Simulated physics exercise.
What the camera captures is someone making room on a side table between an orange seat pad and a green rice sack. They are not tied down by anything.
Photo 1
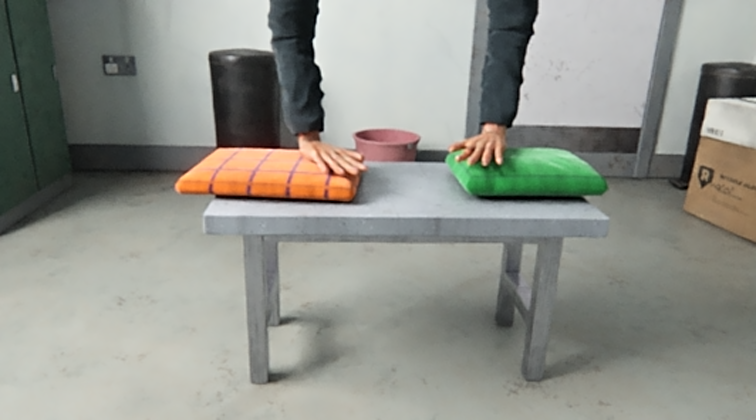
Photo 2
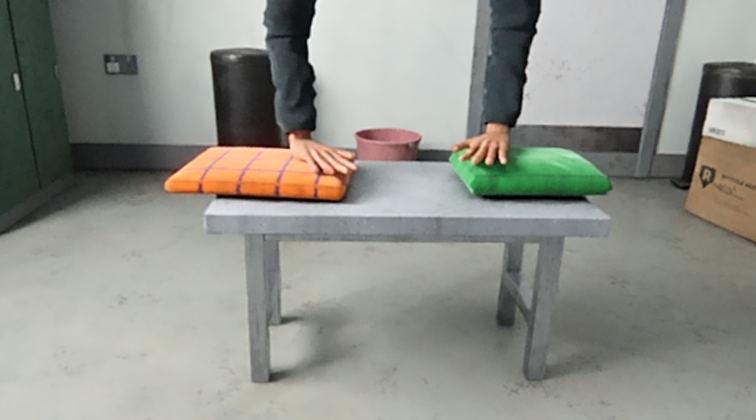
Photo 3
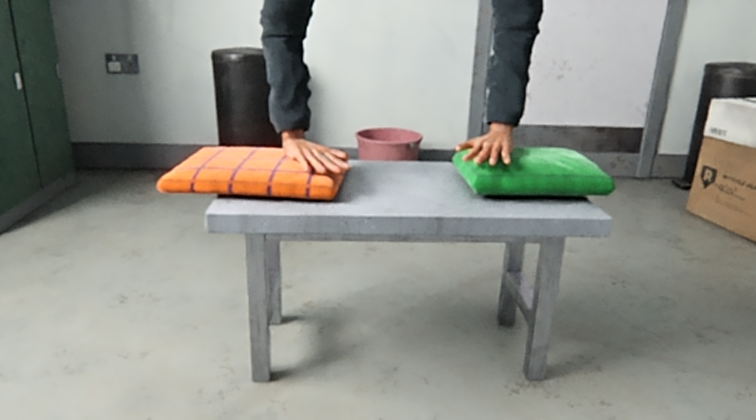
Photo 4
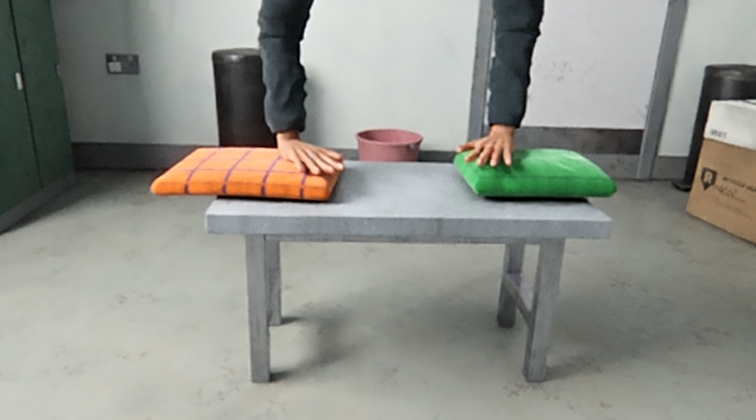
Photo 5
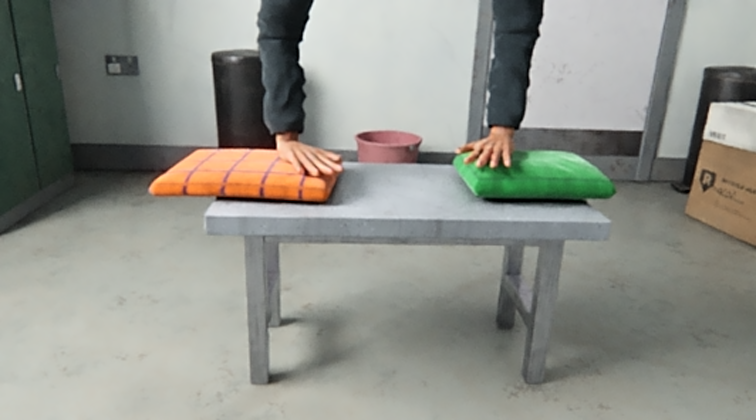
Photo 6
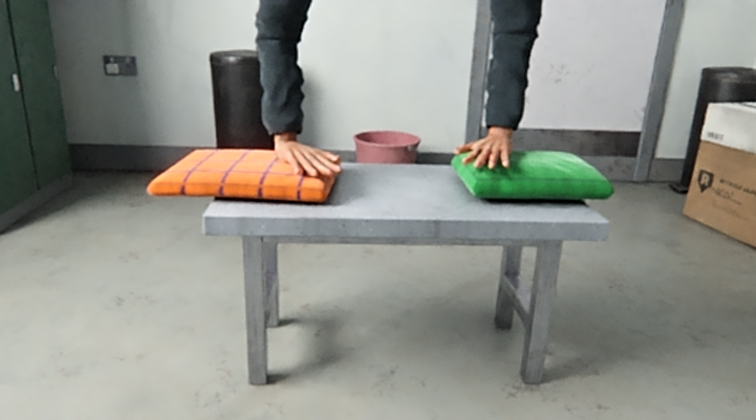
Two hands pressed on an orange cushion and a green one atop a gray table, sliding the orange one slightly left, farther over the edge, while the green one barely shifted right.
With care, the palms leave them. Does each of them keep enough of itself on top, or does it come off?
In the end the orange seat pad is still on it; the green rice sack is still on it.
Then, 0.28 s after the last picture, seat pad lying still; rice sack lying still.
At rest, seat pad lying still; rice sack lying still. The orange seat pad stays up there and the green rice sack remains on top.
